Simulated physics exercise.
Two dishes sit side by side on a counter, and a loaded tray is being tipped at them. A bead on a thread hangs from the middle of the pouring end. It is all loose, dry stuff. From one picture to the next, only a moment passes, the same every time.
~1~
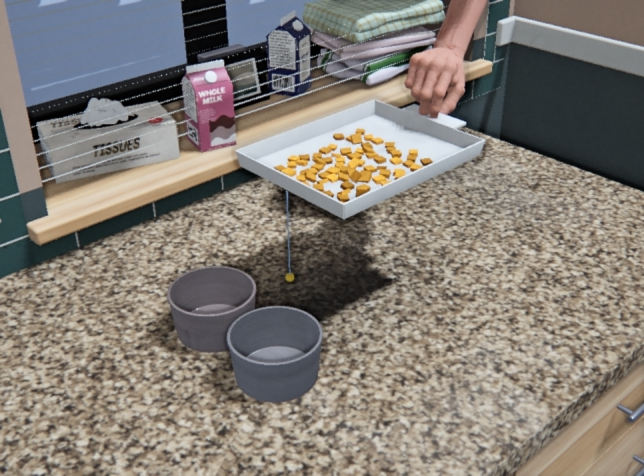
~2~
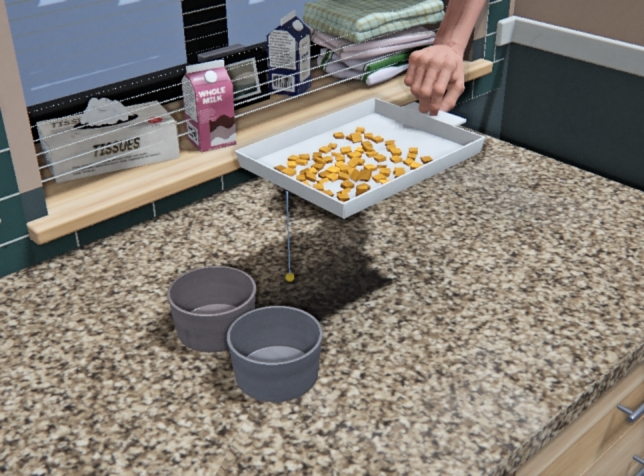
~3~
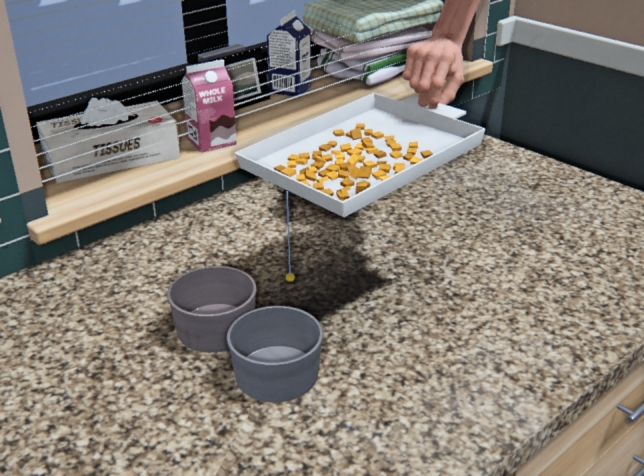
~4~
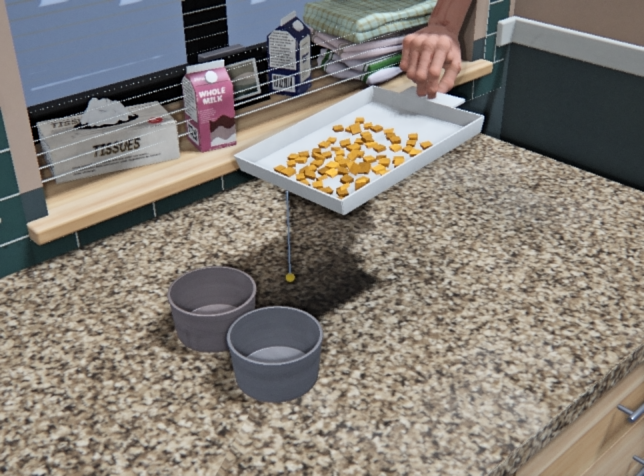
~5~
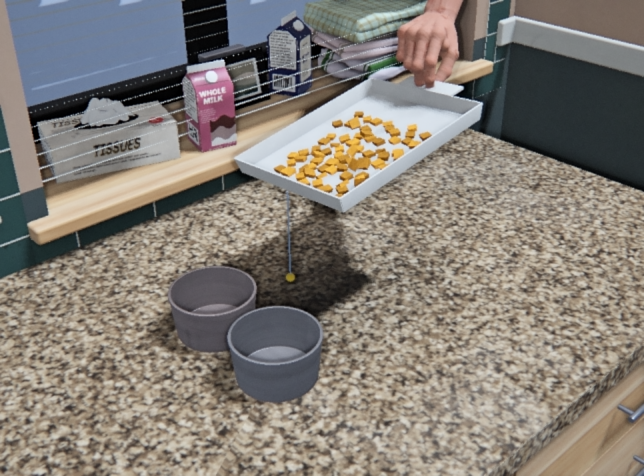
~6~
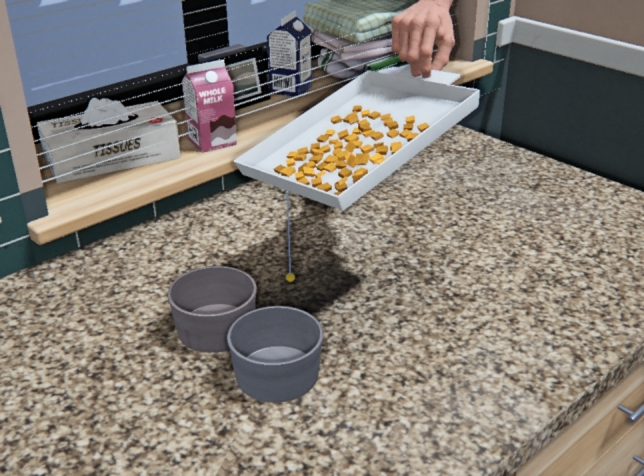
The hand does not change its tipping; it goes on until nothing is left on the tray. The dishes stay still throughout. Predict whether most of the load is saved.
Only a minority of it is saved.
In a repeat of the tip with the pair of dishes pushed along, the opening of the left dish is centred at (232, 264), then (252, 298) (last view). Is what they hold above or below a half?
First above a half, then under half.
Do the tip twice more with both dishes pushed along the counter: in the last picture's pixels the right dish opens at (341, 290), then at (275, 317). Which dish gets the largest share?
Result, try one: The dish at left; try two: The dish at left.
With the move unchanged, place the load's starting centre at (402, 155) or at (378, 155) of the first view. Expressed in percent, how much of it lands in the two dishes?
You'd get near 20 percent first and near 20 percent next.
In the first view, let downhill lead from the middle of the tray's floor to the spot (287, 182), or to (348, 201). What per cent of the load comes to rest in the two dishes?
Roughly 70 percent first and 20 percent second.
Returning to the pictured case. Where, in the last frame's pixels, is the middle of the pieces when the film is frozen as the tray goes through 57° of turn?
Mark it at roughly (286, 158) in the final frame.
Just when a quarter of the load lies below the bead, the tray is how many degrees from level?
Roughly 110°.
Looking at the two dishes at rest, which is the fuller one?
Result: More in the left side.
Just after the last frame, tray tipped steeply; every one on the tray.
A moment on, tray tipped right over; the larger part on the tray; just a few in the left dish; about a tenth outside both; just a few in the air.
Further on, tray tipped past a quarter turn; roughly a third in the left dish; roughly two thirds outside both.
When it is over, tray tipped past a quarter turn; not one in the right dish; roughly a third in the left dish; roughly two thirds outside both.
